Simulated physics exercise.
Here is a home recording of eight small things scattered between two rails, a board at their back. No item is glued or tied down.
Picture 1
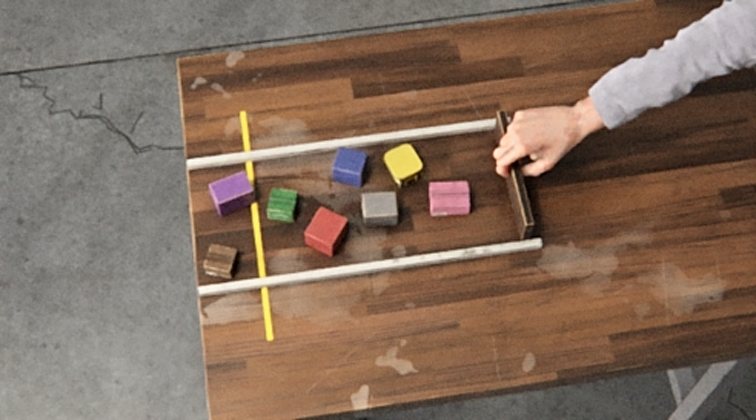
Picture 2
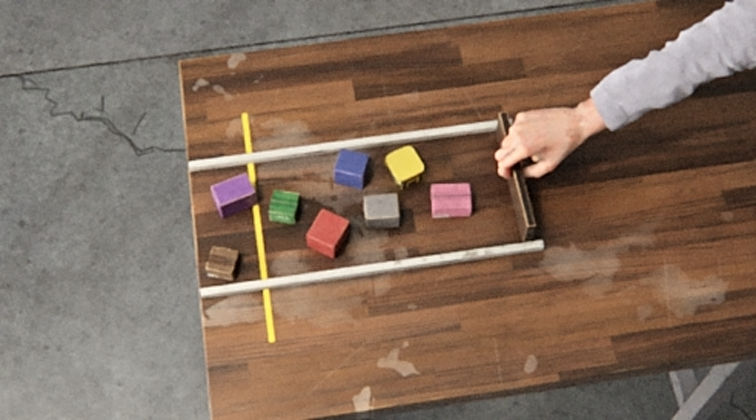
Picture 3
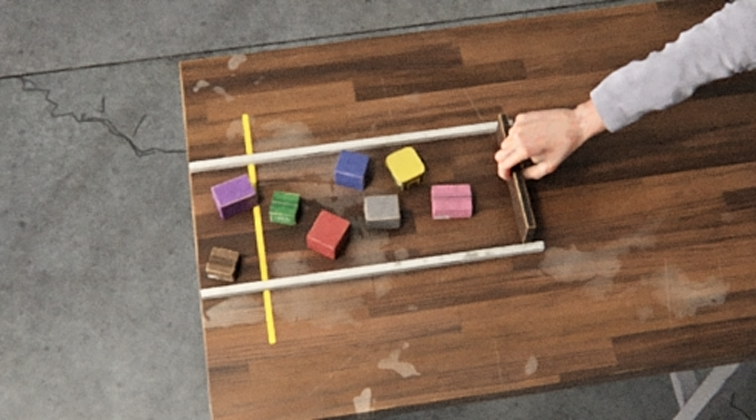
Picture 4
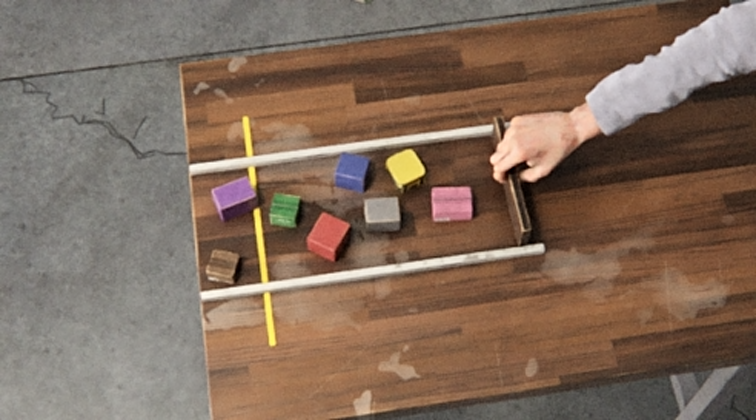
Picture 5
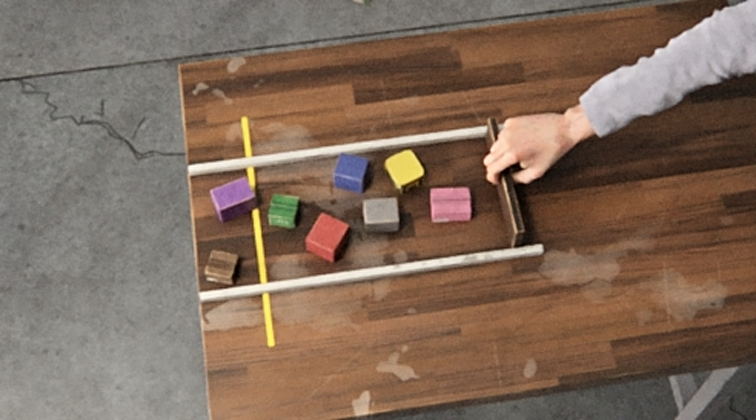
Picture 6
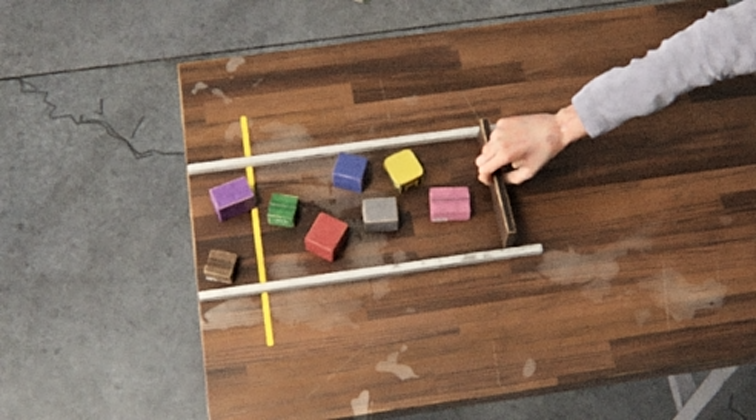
A hand slides a board slightly left between two rails toward eight scattered, unmoving blocks.
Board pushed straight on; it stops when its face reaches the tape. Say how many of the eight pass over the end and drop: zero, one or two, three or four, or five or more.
The push is going to knock one or two off the table.
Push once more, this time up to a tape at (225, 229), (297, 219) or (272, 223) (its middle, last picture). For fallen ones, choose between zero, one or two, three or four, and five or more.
Falls: At least five; none at all; zero.
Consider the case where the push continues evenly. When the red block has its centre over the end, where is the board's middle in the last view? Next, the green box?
Roughly at (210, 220) and roughly at (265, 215).
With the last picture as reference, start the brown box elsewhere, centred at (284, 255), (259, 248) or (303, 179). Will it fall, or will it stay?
Taking each place in turn, the object keeps its place; keeps its place; ends up off.
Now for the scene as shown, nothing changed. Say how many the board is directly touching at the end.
It adds up to 3.
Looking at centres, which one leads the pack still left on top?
It's the grey block that ends nearest.
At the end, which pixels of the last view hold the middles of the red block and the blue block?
The red block at (241, 267), the blue block at (207, 197).
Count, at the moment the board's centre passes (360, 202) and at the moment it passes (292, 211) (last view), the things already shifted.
It comes to 6 for the first spot, 7 for the other.
Early on, none off yet; brown box at rest near (222, 267); purple block at rest near (233, 199); green box at rest near (284, 211).
A while later, none off yet; brown box at rest near (222, 267); purple block at rest near (233, 199); green box travelled a little near (273, 210).
Further along, none off yet; brown box at rest near (222, 267); purple block travelled about its own width near (206, 190); green box travelled well along near (217, 213).
Finally, the number that fall off is one or two; lost, green box and purple block.
